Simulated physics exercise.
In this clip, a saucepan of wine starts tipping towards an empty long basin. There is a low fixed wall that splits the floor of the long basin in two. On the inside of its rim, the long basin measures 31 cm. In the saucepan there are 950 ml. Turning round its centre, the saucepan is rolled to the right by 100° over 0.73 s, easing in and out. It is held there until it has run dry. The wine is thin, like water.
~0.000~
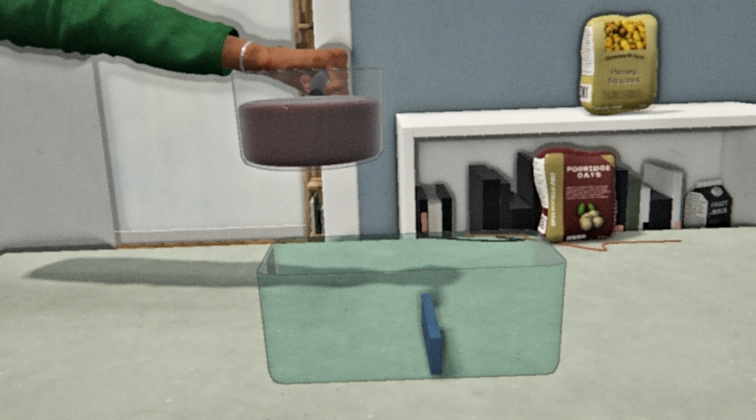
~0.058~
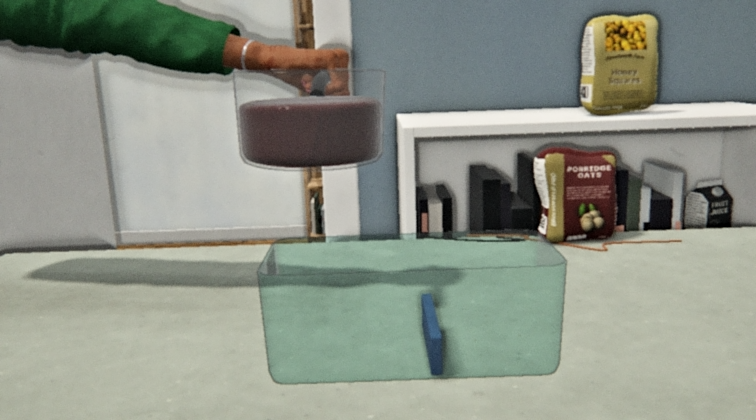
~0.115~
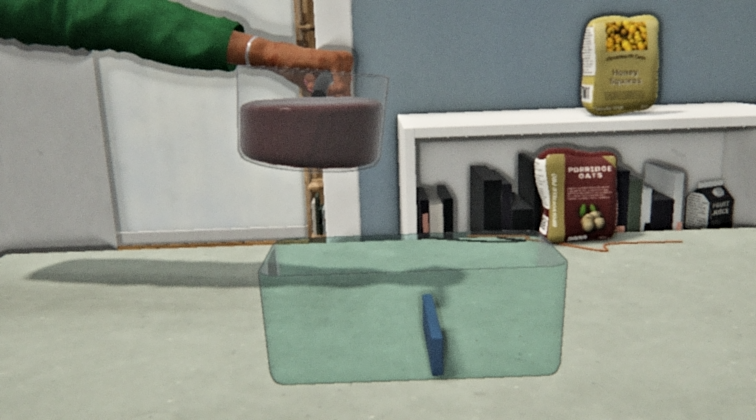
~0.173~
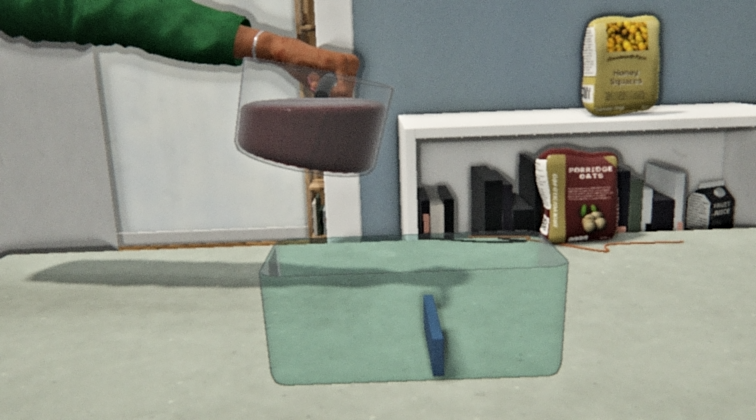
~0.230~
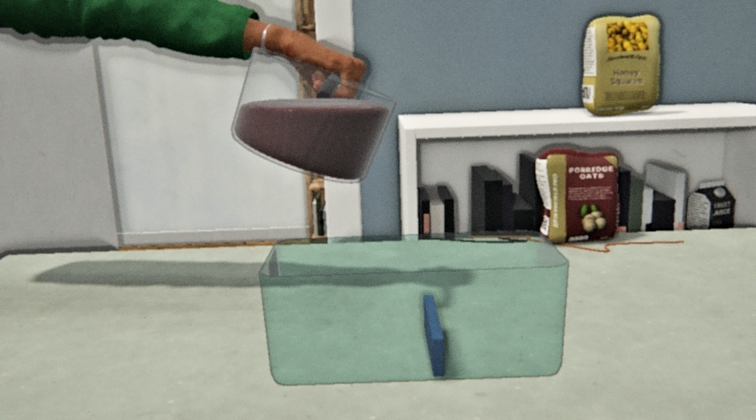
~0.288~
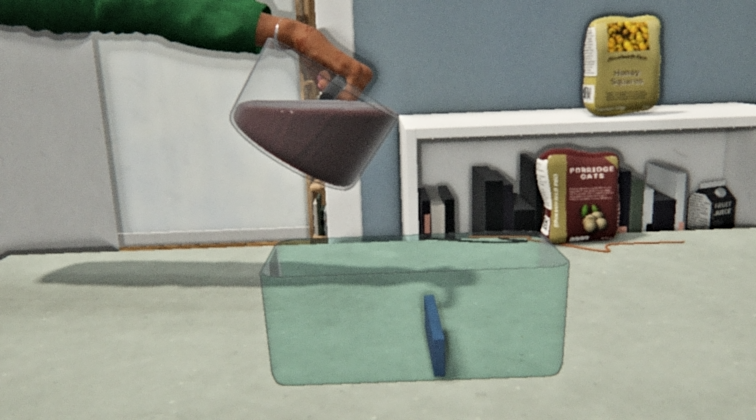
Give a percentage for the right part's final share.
My figure is 55 %.
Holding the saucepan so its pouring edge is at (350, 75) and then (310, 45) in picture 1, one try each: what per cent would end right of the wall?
Some 25 and 10 per cent, in that order.
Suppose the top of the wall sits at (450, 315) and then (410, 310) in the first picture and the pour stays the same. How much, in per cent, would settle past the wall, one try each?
Try 1: 35 %; try 2: 85 %.
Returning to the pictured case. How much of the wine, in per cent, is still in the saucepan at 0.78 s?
Around 12 in a hundred is still there.
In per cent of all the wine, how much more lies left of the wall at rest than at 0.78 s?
Roughly 28 per cent.
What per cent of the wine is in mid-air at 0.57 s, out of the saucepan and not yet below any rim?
Near 38 per cent of it all.
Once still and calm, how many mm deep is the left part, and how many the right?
Depths: Left near 20 mm, right near 34 mm.
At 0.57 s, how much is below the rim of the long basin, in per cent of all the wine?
Close to 18 in a hundred.
By 0.57 s the tilt is 89° and 44 per cent is still to pour, 1 is left of the wall and 16 right of it.
By 0.78 s the tilt is 100° and 13 per cent is still to pour, 16 is left of the wall and 61 right of it.
By 0.99 s the tilt is 100° and 3 per cent is still to pour, 34 is left of the wall and 58 right of it.
By 1.23 s the tilt is 100° and 0 per cent is still to pour, 42 is left of the wall and 56 right of it.
At rest 44 per cent lies left of the wall, 55 right of it and 1 outside.
